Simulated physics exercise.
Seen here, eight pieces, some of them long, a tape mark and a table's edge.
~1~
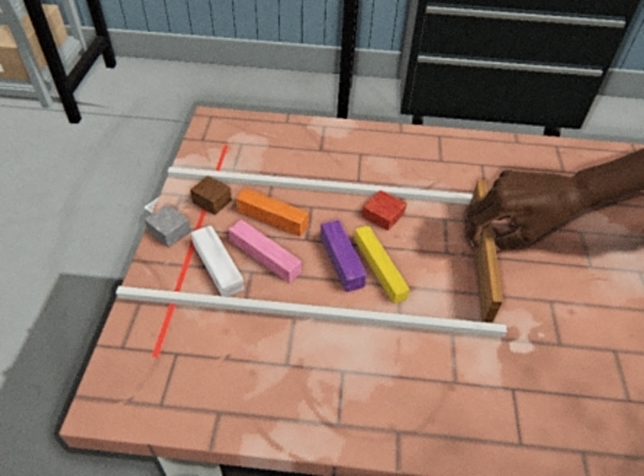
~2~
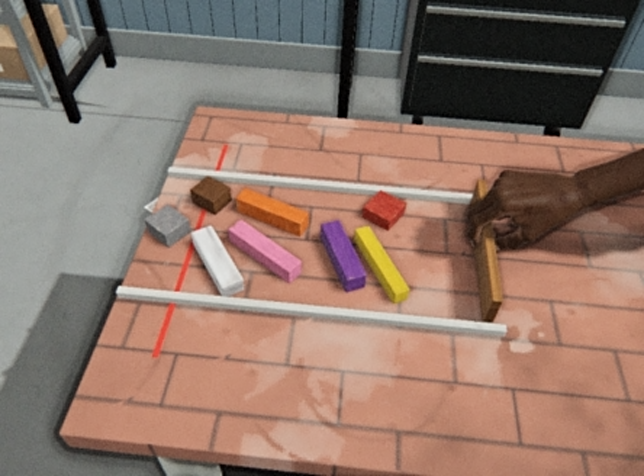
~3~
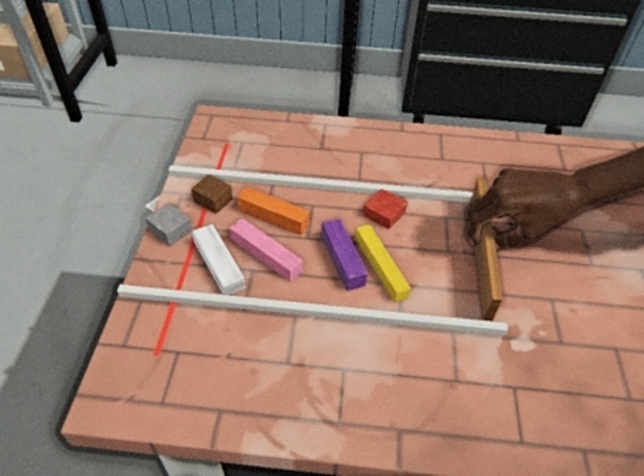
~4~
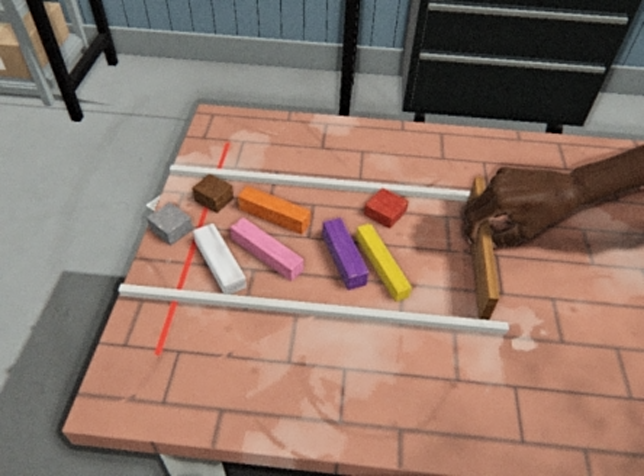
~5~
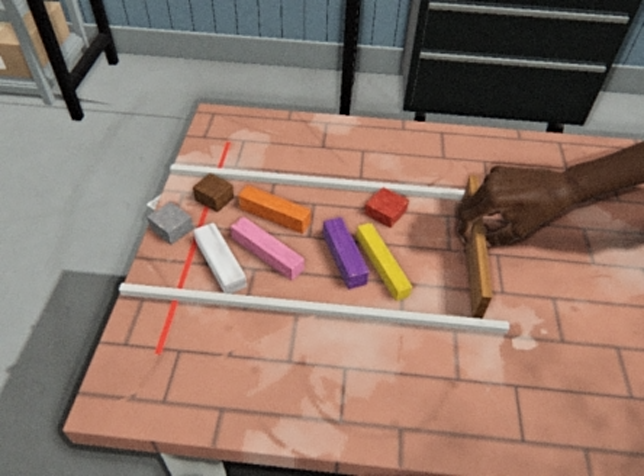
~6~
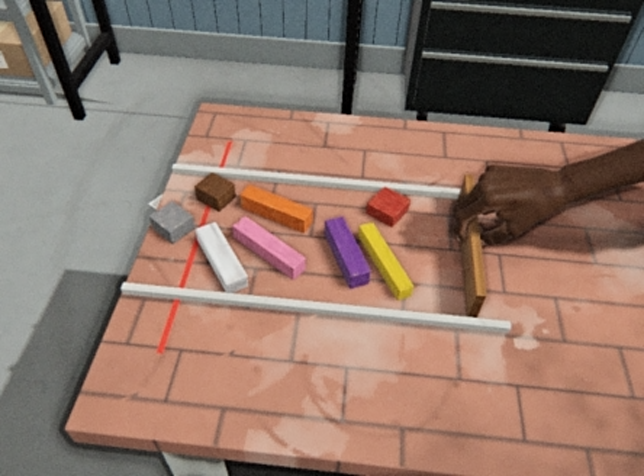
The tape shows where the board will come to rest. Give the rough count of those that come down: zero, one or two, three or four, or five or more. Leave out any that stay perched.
The number that fall off is three or four.
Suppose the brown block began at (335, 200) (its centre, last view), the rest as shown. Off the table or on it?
It remains up.
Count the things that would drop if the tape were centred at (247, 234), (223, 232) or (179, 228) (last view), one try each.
Try by try, 0, 1 and 5.
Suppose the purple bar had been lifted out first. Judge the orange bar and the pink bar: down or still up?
The orange bar survives, the pink bar survives.
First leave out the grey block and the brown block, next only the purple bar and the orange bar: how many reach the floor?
It would be 1 and 1.
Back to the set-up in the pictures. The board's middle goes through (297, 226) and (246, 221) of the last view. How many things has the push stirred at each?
By then 7, and 8.
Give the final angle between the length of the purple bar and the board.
Near 0 degrees.
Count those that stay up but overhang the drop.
0 of them.
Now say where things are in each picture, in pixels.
In the first frame, grey block (168, 226); brown block (211, 195); white stick (217, 261); board (484, 248); tape (196, 234).
In the second frame, brown block (211, 195); board (484, 247).
In the third frame, white stick (218, 259); orange bar (273, 211).
In the fourth frame, grey block (170, 224); pink bar (266, 249).
In the fifth frame, brown block (214, 192); yellow bar (383, 260).
In the sixth frame, grey block (173, 222); brown block (216, 192); white stick (221, 257); board (470, 242); tape (201, 230).
Soon after, none off yet; grey block at rest near (173, 222); brown block at rest near (216, 192); white stick at rest near (221, 257).
After that, none off yet; grey block at rest near (173, 222); brown block displaced about its own width near (195, 182); white stick displaced a little near (206, 256).
In the end, the number that fall off is three or four; gone, pink bar, white stick, brown block and grey block.
